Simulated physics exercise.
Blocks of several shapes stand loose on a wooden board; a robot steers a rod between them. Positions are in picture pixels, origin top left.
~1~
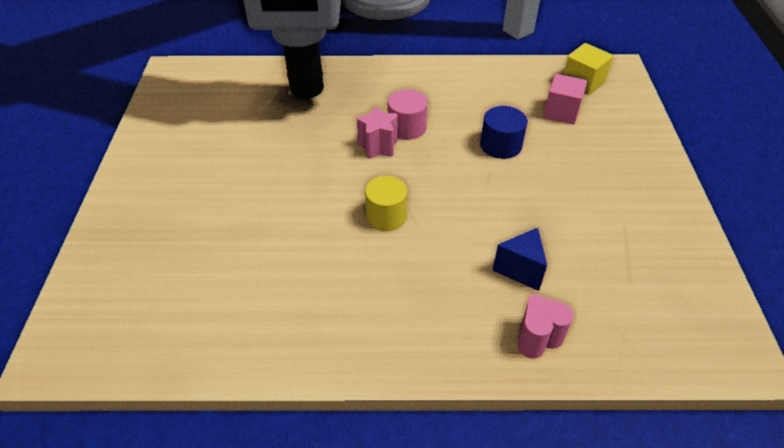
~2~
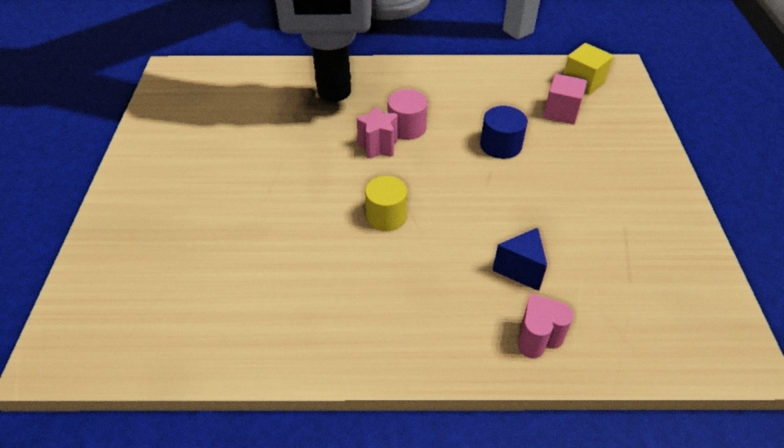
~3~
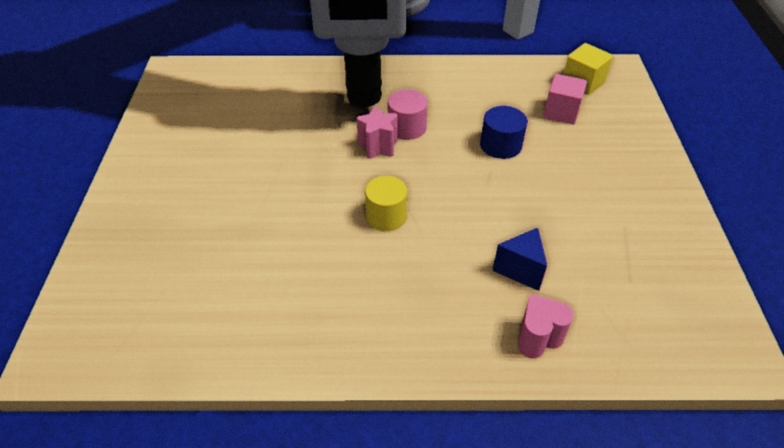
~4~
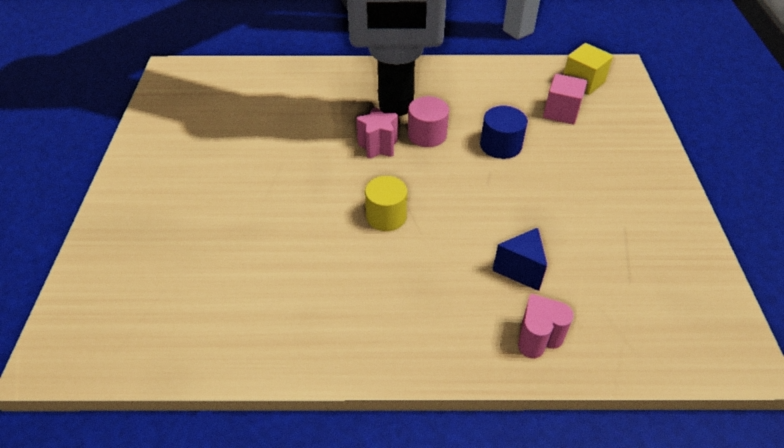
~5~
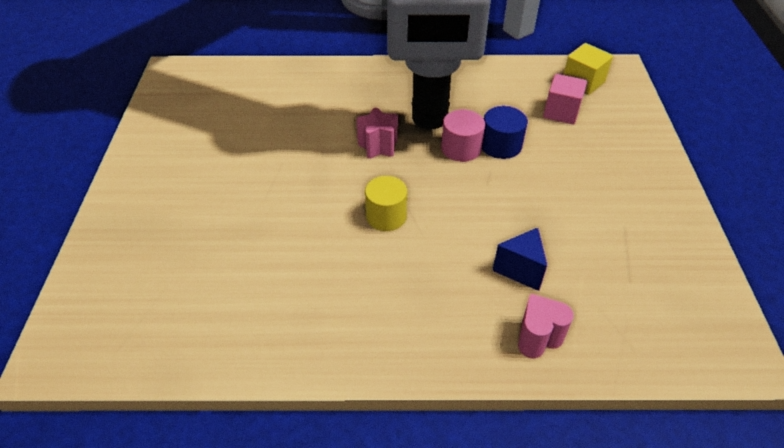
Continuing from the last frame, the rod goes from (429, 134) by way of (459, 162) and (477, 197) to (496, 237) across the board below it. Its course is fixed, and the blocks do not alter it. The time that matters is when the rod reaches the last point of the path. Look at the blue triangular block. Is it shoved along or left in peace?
In the end it has not been moved.
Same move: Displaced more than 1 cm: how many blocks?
I'm going with two.
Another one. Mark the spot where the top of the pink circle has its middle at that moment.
I think it will end close to (515, 153).
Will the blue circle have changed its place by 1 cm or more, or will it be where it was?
Displaced.
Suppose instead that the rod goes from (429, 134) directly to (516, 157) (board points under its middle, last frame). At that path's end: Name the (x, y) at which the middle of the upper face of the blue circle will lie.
If I read the scene right, the answer is (559, 122).
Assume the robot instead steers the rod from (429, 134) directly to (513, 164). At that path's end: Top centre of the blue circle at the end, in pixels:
The middle of its upper face will lie at (548, 122).
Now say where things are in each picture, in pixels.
The first frame shows rod's lower end (307, 90); pink circle (408, 101); blue circle (506, 118); blue triangular block (528, 245).
The second frame shows rod (334, 93); blocks still.
The third frame shows rod (364, 98); blocks still.
The fourth frame shows rod (396, 107); pink circle (429, 108).
The fifth frame shows rod (430, 119); pink circle (464, 122); blue circle (506, 118); blue triangular block (528, 245).
What follows on the original path. One third of the way, rod (461, 147); pink circle (502, 145); blue circle (522, 120).
Two thirds of the way, rod (480, 183); pink circle (515, 153); blue circle (522, 120).
At the end, rod (499, 223); pink circle (515, 153); blue circle (522, 120); blue triangular block still.
